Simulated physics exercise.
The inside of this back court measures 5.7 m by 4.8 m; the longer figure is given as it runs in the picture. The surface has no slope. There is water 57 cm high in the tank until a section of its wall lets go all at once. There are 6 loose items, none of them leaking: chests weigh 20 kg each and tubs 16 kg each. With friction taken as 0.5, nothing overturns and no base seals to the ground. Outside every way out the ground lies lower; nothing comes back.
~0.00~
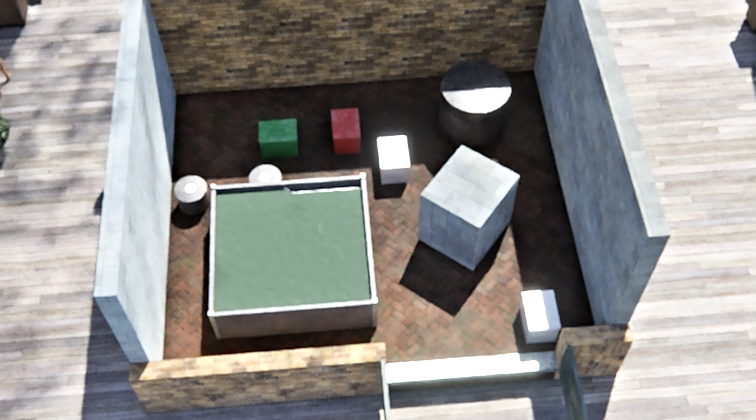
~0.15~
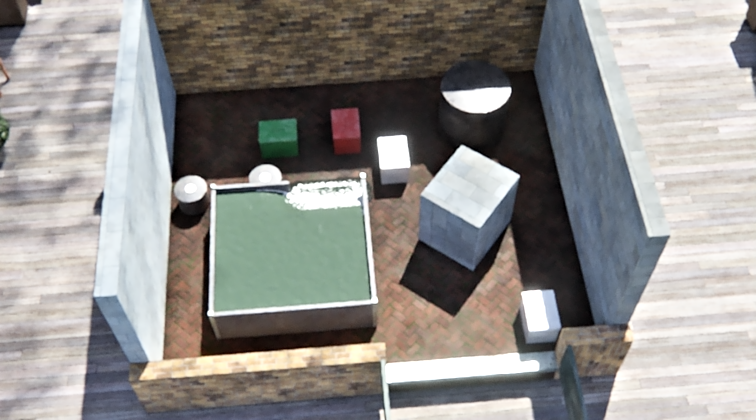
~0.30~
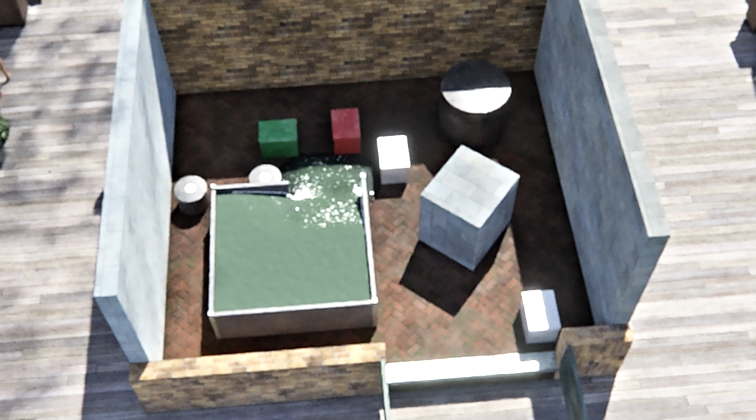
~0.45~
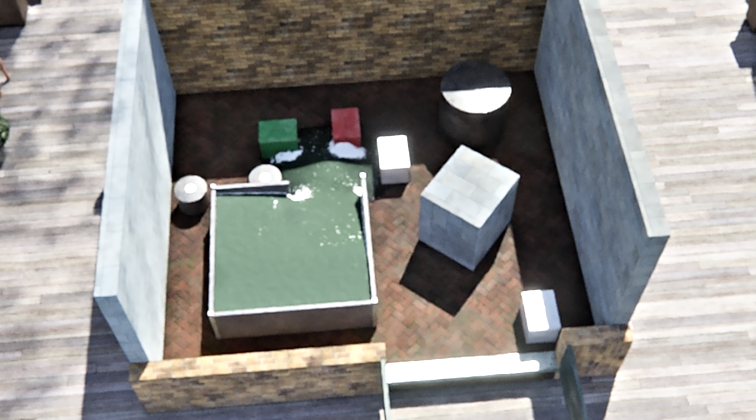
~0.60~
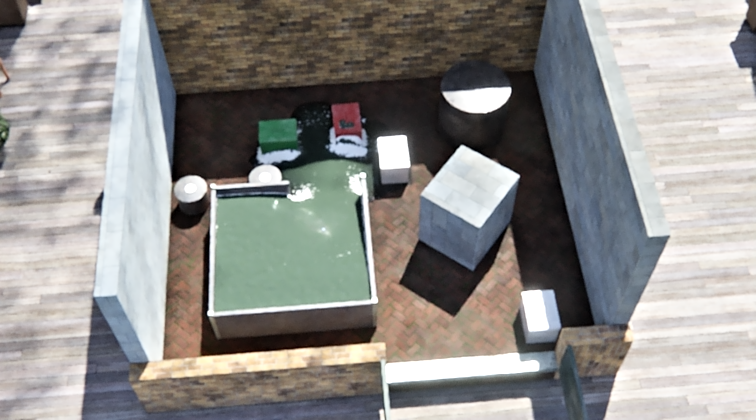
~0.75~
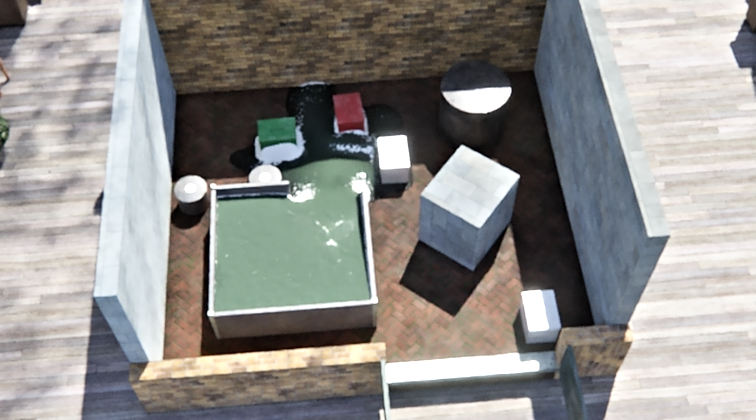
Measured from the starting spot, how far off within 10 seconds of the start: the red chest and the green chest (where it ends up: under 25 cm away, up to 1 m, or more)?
In order: Chances are the red chest gets dragged off a good way. Chances are the green chest gets shoved a modest way.
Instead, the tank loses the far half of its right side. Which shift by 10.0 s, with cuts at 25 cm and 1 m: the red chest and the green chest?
If so, the red chest remains in place, the green chest remains in place.
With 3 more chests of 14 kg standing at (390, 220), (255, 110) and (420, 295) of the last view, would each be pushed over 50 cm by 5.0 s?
First inside the limit, then outside the limit, then inside the limit.
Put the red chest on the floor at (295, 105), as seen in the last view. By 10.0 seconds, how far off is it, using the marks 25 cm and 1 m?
It goes a long way.
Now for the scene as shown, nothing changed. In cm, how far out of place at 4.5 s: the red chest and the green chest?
300 and 80 cm, roughly.
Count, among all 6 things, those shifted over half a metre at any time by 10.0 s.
The tally stands at 6.
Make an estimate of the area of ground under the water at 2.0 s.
I'd put it close to 13 m2.
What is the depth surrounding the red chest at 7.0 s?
I'd put it at about 9 cm.
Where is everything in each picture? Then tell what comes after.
In the first frame, the red chest at (346, 123), on the bottom; the green chest at (278, 131), on the bottom; 3.8 m2 under water; 0 of 6 have shifted.
In the second frame, the red chest at (346, 123), on the bottom; the green chest at (278, 131), on the bottom; water covers 4.3 m2; 0 of 6 have shifted.
In the third frame, the red chest at (346, 123), on the bottom; the green chest at (278, 131), on the bottom; water covers 5.0 m2; 0 of 6 have shifted.
In the fourth frame, the red chest at (346, 123), on the bottom; the green chest at (278, 131), on the bottom; water covers 5.6 m2; 0 of 6 have shifted.
In the fifth frame, the red chest at (347, 118), on the bottom, 10 cm from its start; the green chest at (278, 131), on the bottom; water covers 6.3 m2; 1 of 6 have shifted.
In the sixth frame, the red chest at (349, 108) rests on the ground, 30 cm from its start; the green chest at (277, 129) rests on the ground; water covers 7.2 m2; 1 of 6 have shifted.
After 2.0 s the red chest is near (392, 70), 1.2 m from its start, afloat; the green chest is near (223, 101), 1.0 m from its start, aground; 0 of 6 are out; 1 afloat.
After 4.5 s the red chest is near (534, 123), 2.8 m from its start, aground; the green chest is near (240, 165), 0.8 m from its start, aground; 0 of 6 are out; 0 afloat.
After 7.0 s the red chest is near (558, 246), 3.6 m from its start, aground; the green chest is near (253, 164), 0.7 m from its start, aground; 0 of 6 are out; 0 afloat.
After 10.0 s the red chest is near (498, 276), 3.3 m from its start, aground; the green chest is near (255, 162), 0.6 m from its start, aground; 0 of 6 are out; 0 afloat.
